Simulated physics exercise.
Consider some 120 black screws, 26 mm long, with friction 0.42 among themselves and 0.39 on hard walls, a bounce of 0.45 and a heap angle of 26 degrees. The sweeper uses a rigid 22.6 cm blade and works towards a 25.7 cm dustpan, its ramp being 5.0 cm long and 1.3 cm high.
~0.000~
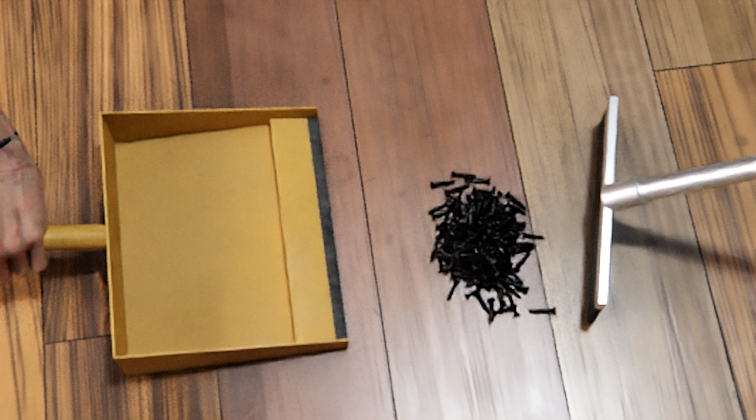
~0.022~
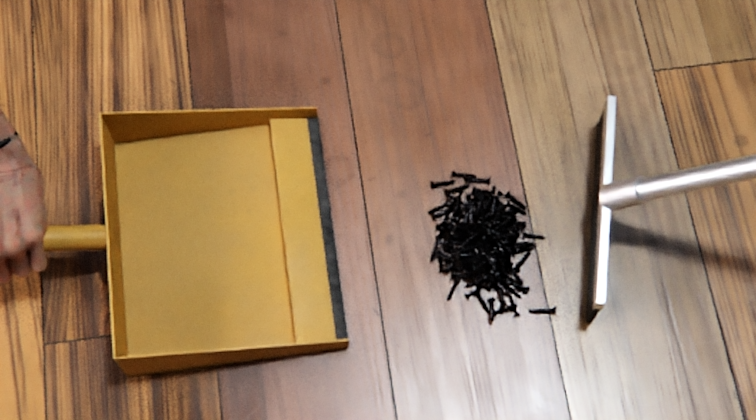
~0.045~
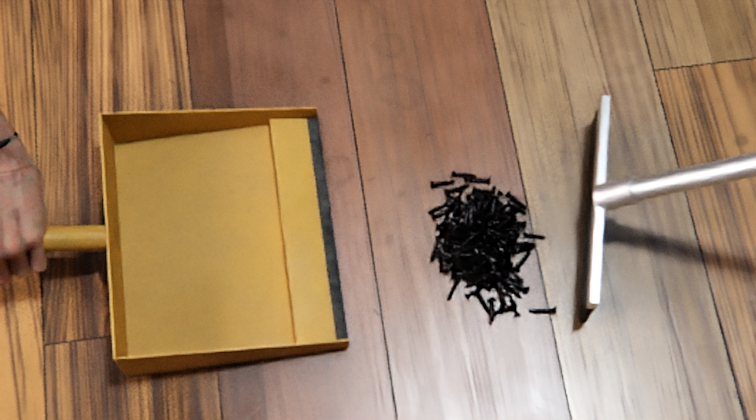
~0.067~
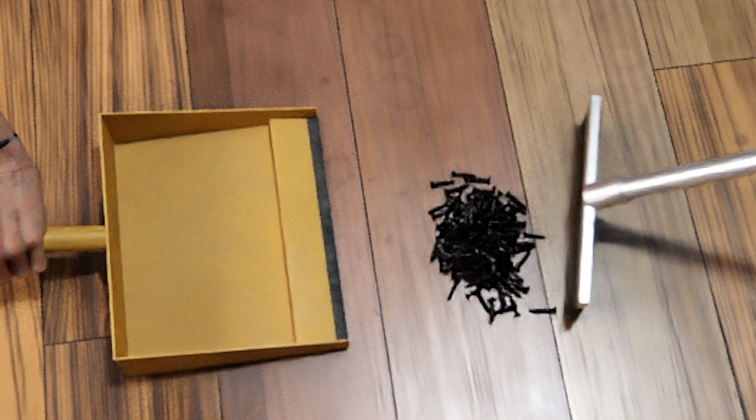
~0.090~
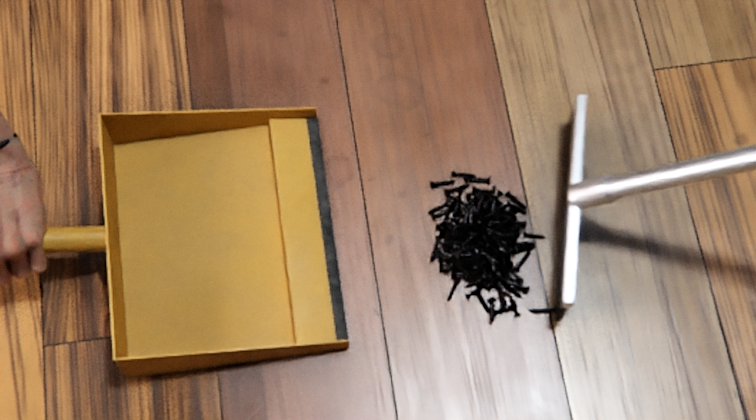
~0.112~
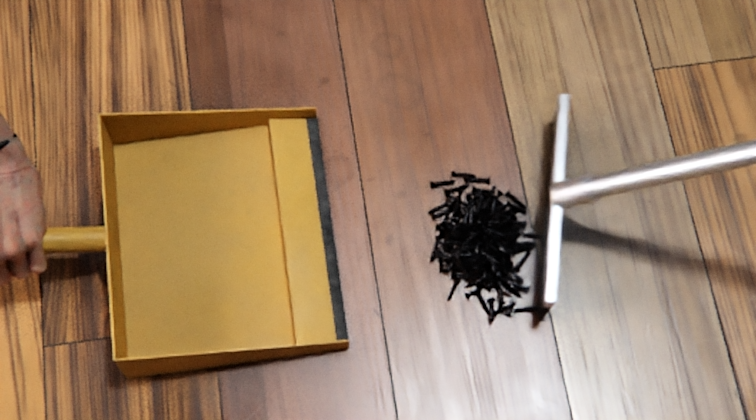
A hand held a yellow dustpan still on the wooden floor while a long-handled blade slid left a short way toward a pile of black screws, just reaching its right edge and nudging the outermost ones.
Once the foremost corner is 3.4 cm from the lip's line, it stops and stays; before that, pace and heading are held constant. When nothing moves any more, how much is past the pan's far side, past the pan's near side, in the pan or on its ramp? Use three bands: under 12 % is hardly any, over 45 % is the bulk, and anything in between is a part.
Far side: Hardly any, near side: Hardly any, pan: A part.
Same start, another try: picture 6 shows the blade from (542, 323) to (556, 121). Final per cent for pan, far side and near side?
Pan: 25, far side: 0, near side: 5.
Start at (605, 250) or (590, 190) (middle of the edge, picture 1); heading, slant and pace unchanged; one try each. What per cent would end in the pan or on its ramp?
I'd put it near 25 per cent for the first and near 30 per cent for the second.
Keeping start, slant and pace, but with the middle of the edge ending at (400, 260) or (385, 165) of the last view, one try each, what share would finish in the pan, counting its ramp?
The two tries give about 20 and 25 percent.
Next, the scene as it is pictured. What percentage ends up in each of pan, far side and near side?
Far side: 0%. Near side: 0%. Pan: 30%.
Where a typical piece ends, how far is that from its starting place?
I'd put it near 16 cm.
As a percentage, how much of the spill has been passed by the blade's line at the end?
Roughly 0 per cent of it.
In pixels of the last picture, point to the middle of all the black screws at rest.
I'd say roughly (342, 227).
After 0.22 s, middle of the blade 14 cm from the lip; 0 % over the lip, far side 0 %, near side 0 %.
After 0.30 s, middle of the blade 8 cm from the lip; 0 % over the lip, far side 0 %, near side 0 %.
Then, at 0.51 s, middle of the blade 6 cm from the lip; 30 % over the lip, far side 0 %, near side 0 %.
By 1.1 s all is still; far side 0 %, near side 0 %, pan 30 %, in front of the lip or behind the blade 70 %.
